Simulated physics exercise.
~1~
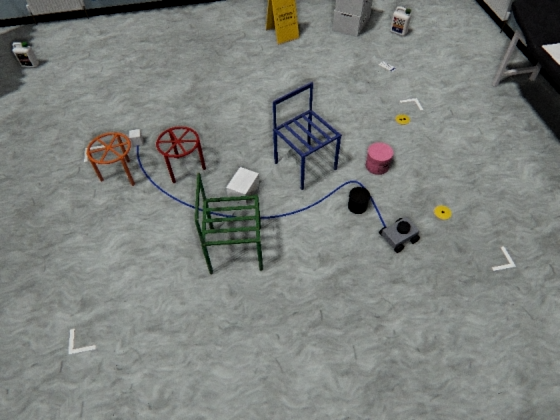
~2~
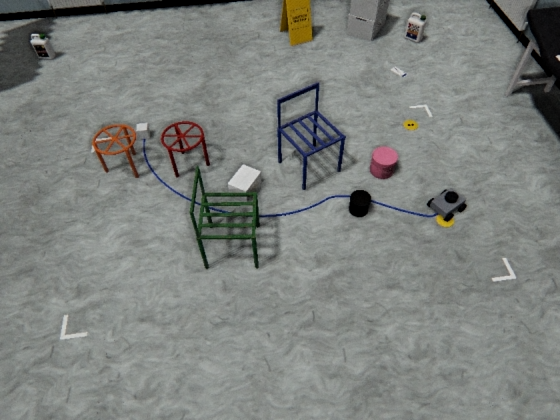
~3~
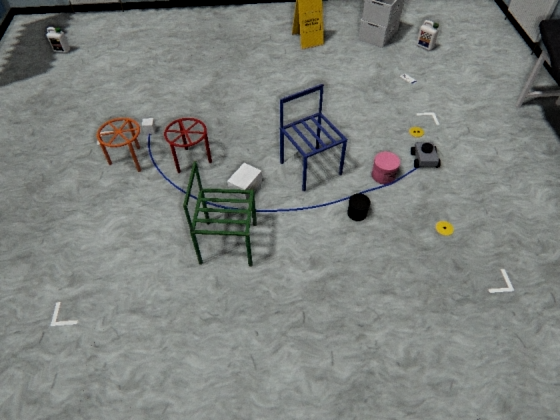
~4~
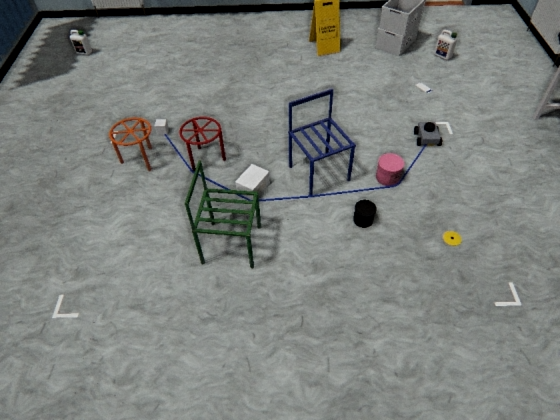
The clip opens on a mottled grey floor where a small dark cart sits right of a black pot, trailing a blue lead that winds back among chairs, stools, a white carton and a pink bucket. The cart rolls right and slightly up to the nearer yellow mark, drawing the lead out behind it. It then turns and heads up past the pink bucket toward the second mark, and the lead sweeps clear above the black pot. Finally the cart reaches that far mark, with the lead stretched in straighter runs and bending sharply at the bucket, while the chairs remain standing and the pot hardly stirs.
